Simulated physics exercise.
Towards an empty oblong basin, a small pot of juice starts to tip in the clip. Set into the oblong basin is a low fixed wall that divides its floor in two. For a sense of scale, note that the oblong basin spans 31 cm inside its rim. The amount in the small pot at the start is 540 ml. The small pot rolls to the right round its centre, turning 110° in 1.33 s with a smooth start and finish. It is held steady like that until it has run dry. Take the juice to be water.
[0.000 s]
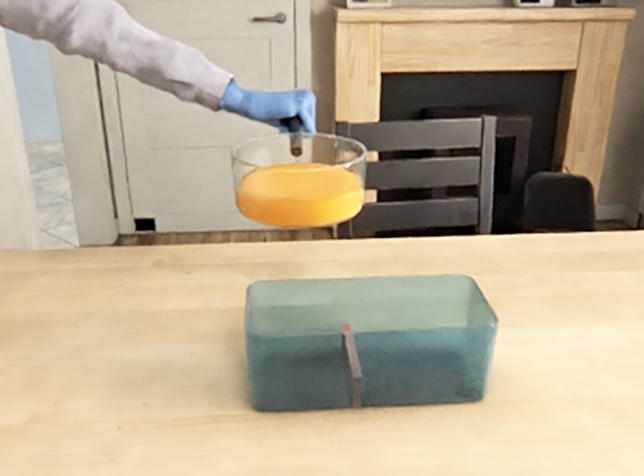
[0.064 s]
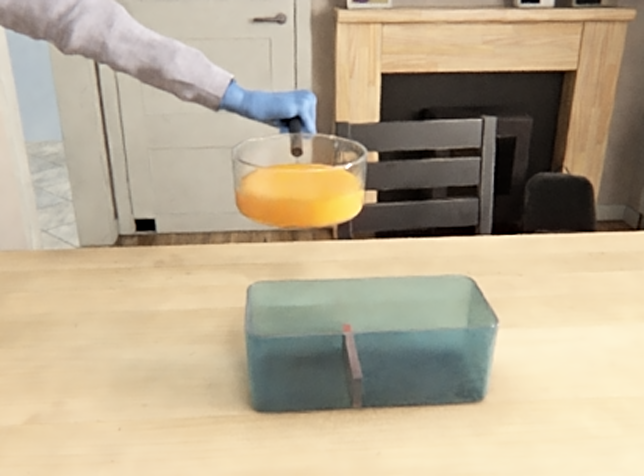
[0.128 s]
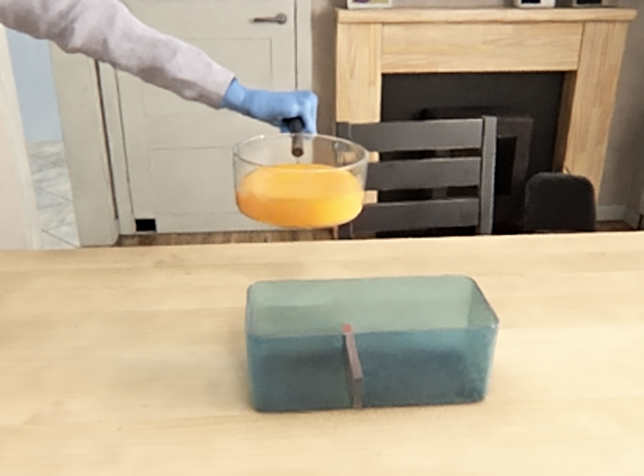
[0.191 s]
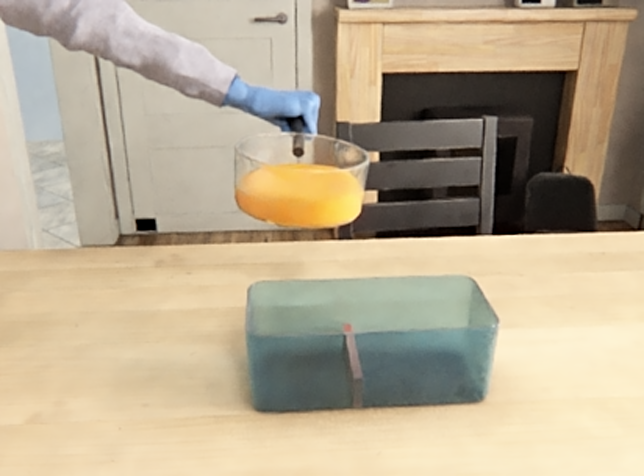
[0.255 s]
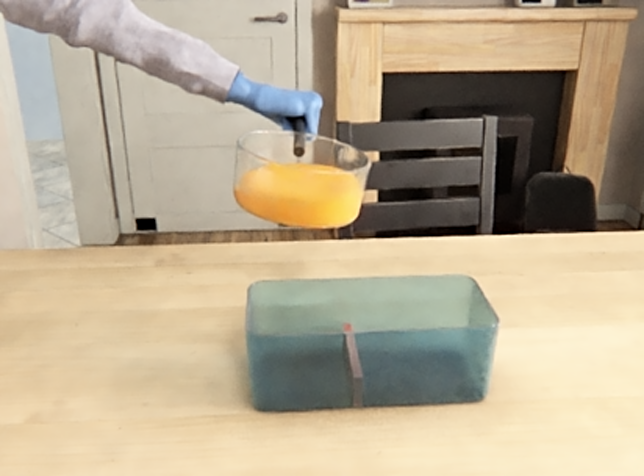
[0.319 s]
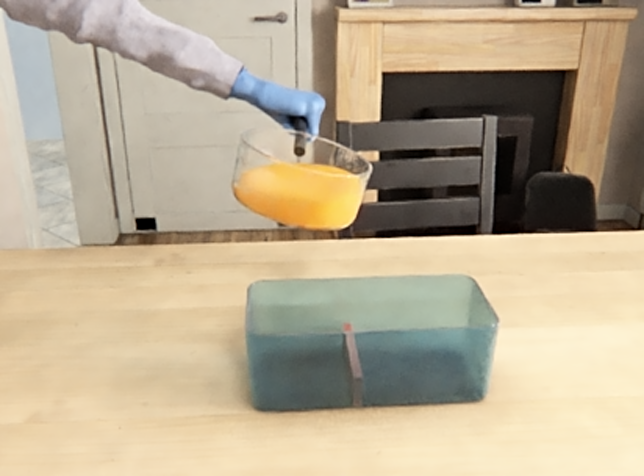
A small clear pot of orange juice, held by a blue-gloved hand above a wooden table, stays nearly level and then tilts slightly to the right, behind and above an empty, translucent blue-green oblong basin.
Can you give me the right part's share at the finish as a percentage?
Sure, about 94 percent.
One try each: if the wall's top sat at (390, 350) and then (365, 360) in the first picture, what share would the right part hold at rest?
Around 55 and 80 percent, in that order.
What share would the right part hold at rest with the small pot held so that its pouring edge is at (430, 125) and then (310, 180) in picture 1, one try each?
About 90 %, then about 30 %.
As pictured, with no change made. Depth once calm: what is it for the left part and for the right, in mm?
Final levels - left approx 2 mm, right approx 22 mm.
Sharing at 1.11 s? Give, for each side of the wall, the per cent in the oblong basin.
2 on the left and 76 on the right, roughly.
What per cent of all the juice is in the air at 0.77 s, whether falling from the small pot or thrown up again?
32 %.
After 0.77 s the tilt is 69° and 60 per cent is still to pour, 0 is left of the wall and 8 right of it.
After 1.11 s the tilt is 102° and 10 per cent is still to pour, 2 is left of the wall and 75 right of it.
After 1.45 s the tilt is 110° and 0 per cent is still to pour, 5 is left of the wall and 93 right of it.
After 1.83 s the tilt is 110° and 0 per cent is still to pour, 5 is left of the wall and 94 right of it.
In the end 5 per cent lies left of the wall, 94 right of it and 1 outside.
